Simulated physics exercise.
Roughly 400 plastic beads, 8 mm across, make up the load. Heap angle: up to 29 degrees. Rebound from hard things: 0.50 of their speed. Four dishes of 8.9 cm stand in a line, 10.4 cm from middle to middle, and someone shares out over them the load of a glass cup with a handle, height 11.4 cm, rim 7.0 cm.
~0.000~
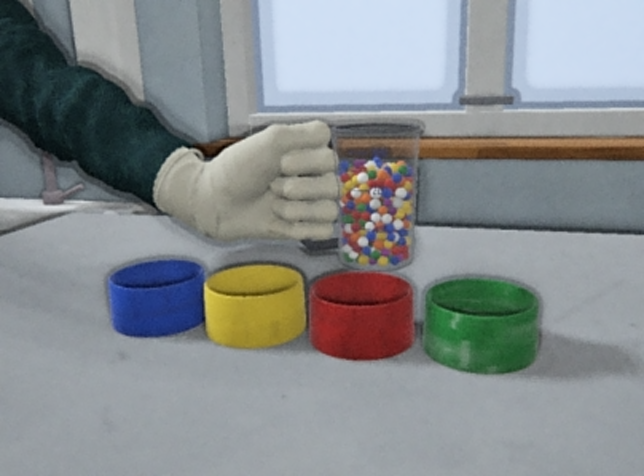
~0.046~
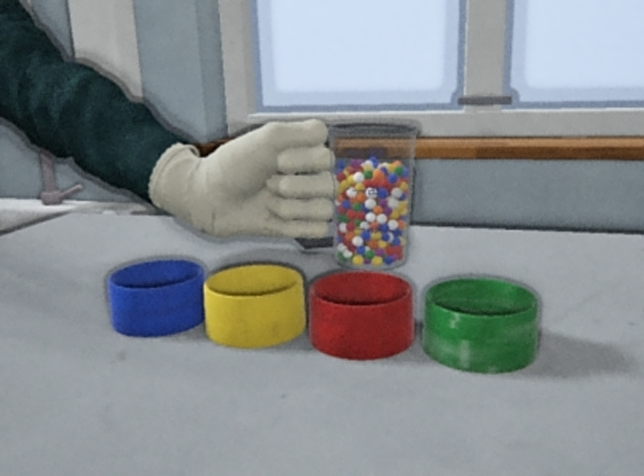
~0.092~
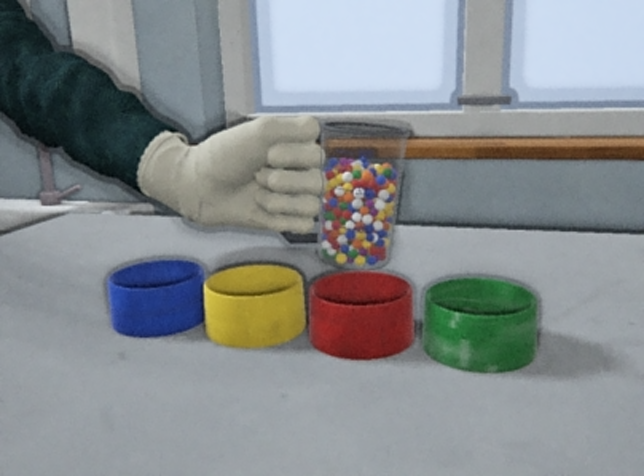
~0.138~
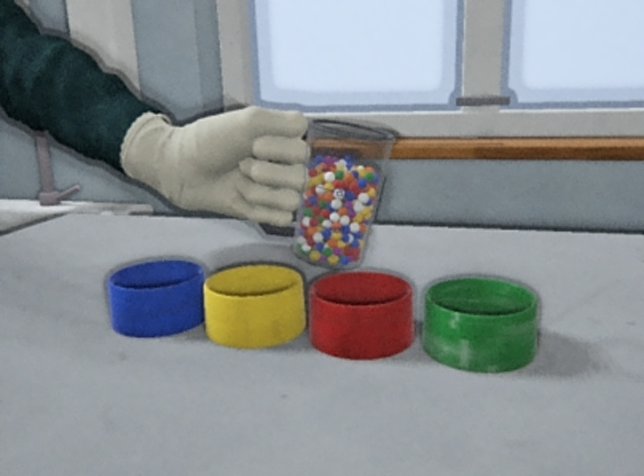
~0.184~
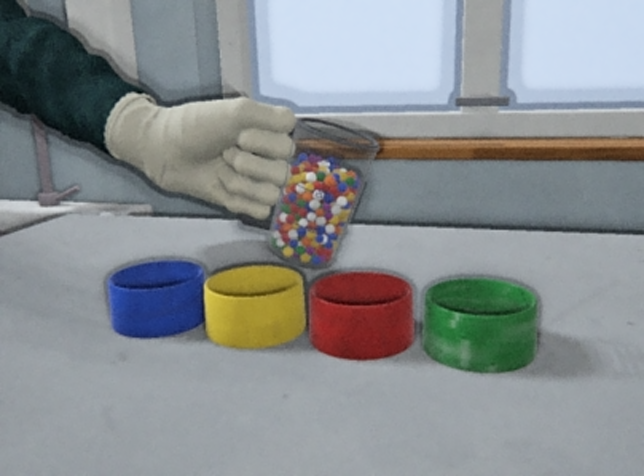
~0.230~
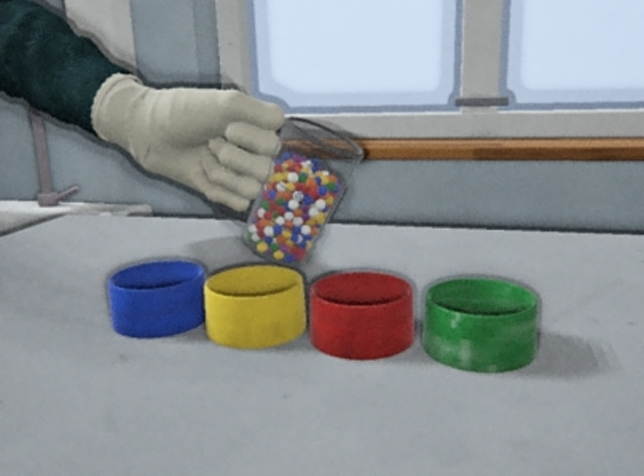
A clear cup of colourful beads, held upright in a gloved hand above four coloured dishes, moved left and gradually leaned over to the right, with the beads still inside it.
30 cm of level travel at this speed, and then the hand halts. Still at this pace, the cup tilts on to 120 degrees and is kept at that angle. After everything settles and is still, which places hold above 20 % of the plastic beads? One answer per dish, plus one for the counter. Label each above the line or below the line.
Red: Below the line; blue: Above the line; green: Below the line; yellow: Below the line; counter: Below the line.
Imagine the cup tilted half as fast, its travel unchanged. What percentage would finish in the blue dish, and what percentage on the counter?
In that case you'd see blue at 100 and the counter at 0.
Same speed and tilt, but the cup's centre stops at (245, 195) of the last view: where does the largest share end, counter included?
Most of it ends up at red.
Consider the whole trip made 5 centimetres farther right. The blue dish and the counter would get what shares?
In that case the blue dish gets 70 and the counter 30.
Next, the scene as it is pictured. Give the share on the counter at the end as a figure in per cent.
Roughly 0 percent.
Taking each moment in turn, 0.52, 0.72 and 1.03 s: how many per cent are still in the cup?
It goes roughly like this: 100, 100, 60 per cent.
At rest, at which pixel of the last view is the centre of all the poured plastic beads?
Near (158, 291).
Then, at 0.52 s, tilt 72 degrees; cup holds 100 %.
After 0.72 s, tilt 104 degrees; cup holds 100 %.
Then, at 1.03 s, tilt 120 degrees; cup holds 60 %, blue 40 %.
By 1.9 s all is still; red 0 %, blue 100 %, green 0 %, yellow 0 %, counter 0 %.
